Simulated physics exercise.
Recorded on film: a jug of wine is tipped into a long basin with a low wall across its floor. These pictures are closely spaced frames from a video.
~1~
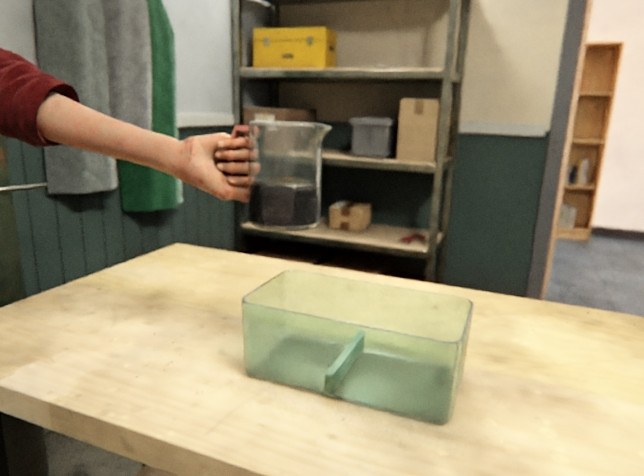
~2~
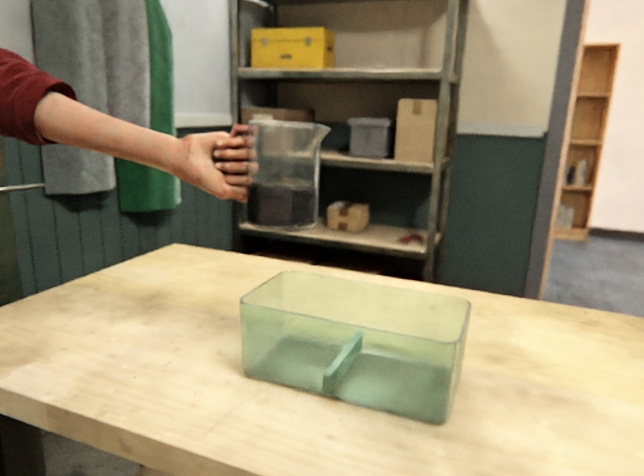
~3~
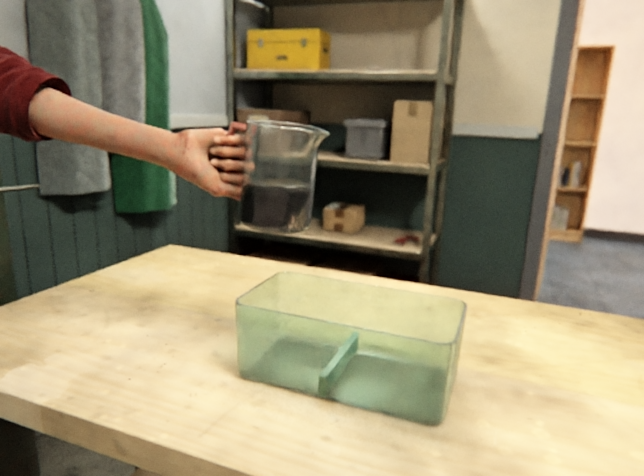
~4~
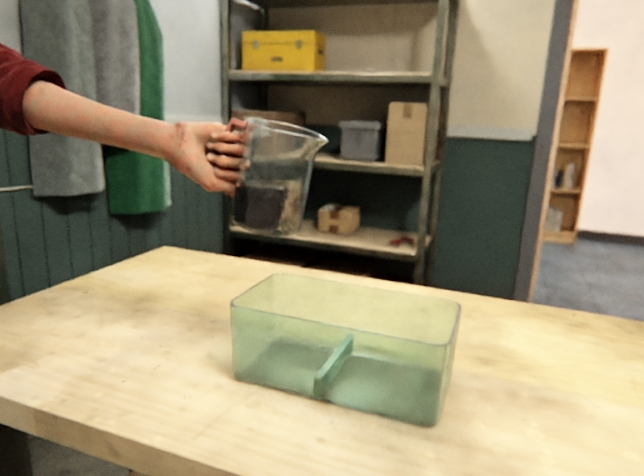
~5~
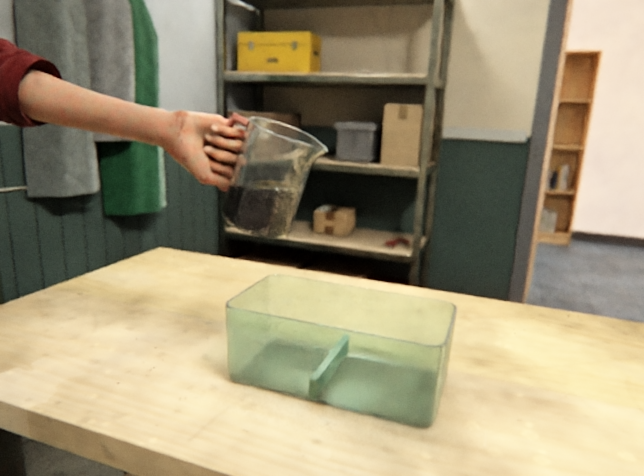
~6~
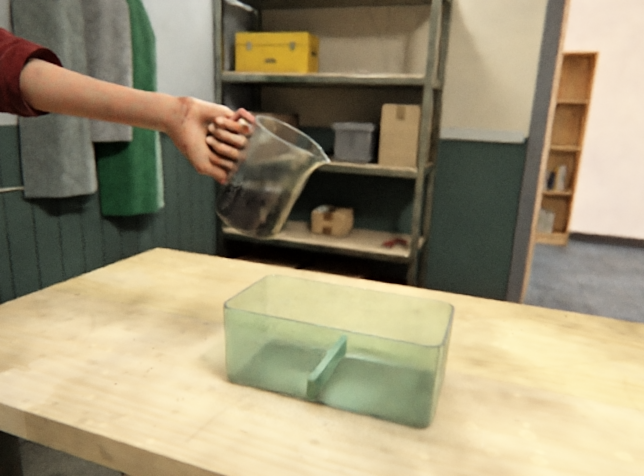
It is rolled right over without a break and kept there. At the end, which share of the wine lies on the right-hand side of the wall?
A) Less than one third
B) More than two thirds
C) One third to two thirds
B, more than two thirds.
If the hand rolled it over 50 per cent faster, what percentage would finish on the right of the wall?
I'd say roughly 90 in every hundred ends up there.
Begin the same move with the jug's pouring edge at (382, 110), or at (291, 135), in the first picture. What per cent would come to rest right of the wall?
75 %, 15 %.
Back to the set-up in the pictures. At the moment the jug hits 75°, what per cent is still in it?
I'd put it near 100 %.
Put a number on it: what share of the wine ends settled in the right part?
Estimate: Some 90 per cent.
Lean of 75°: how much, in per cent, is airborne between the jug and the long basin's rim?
Roughly 0 percent.
A moment on, the jug is tipped on its side and 98 per cent is still to pour, 0 is left of the wall and 0 right of it.
Next, the jug is tipped on its side and 50 per cent is still to pour, 0 is left of the wall and 28 right of it.
Then the jug is tipped right over and 10 per cent is still to pour, 4 is left of the wall and 75 right of it.
Later the jug is tipped right over and 1 per cent is still to pour, 6 is left of the wall and 90 right of it.
Finally, 8 per cent lies left of the wall, 90 right of it and 2 outside.
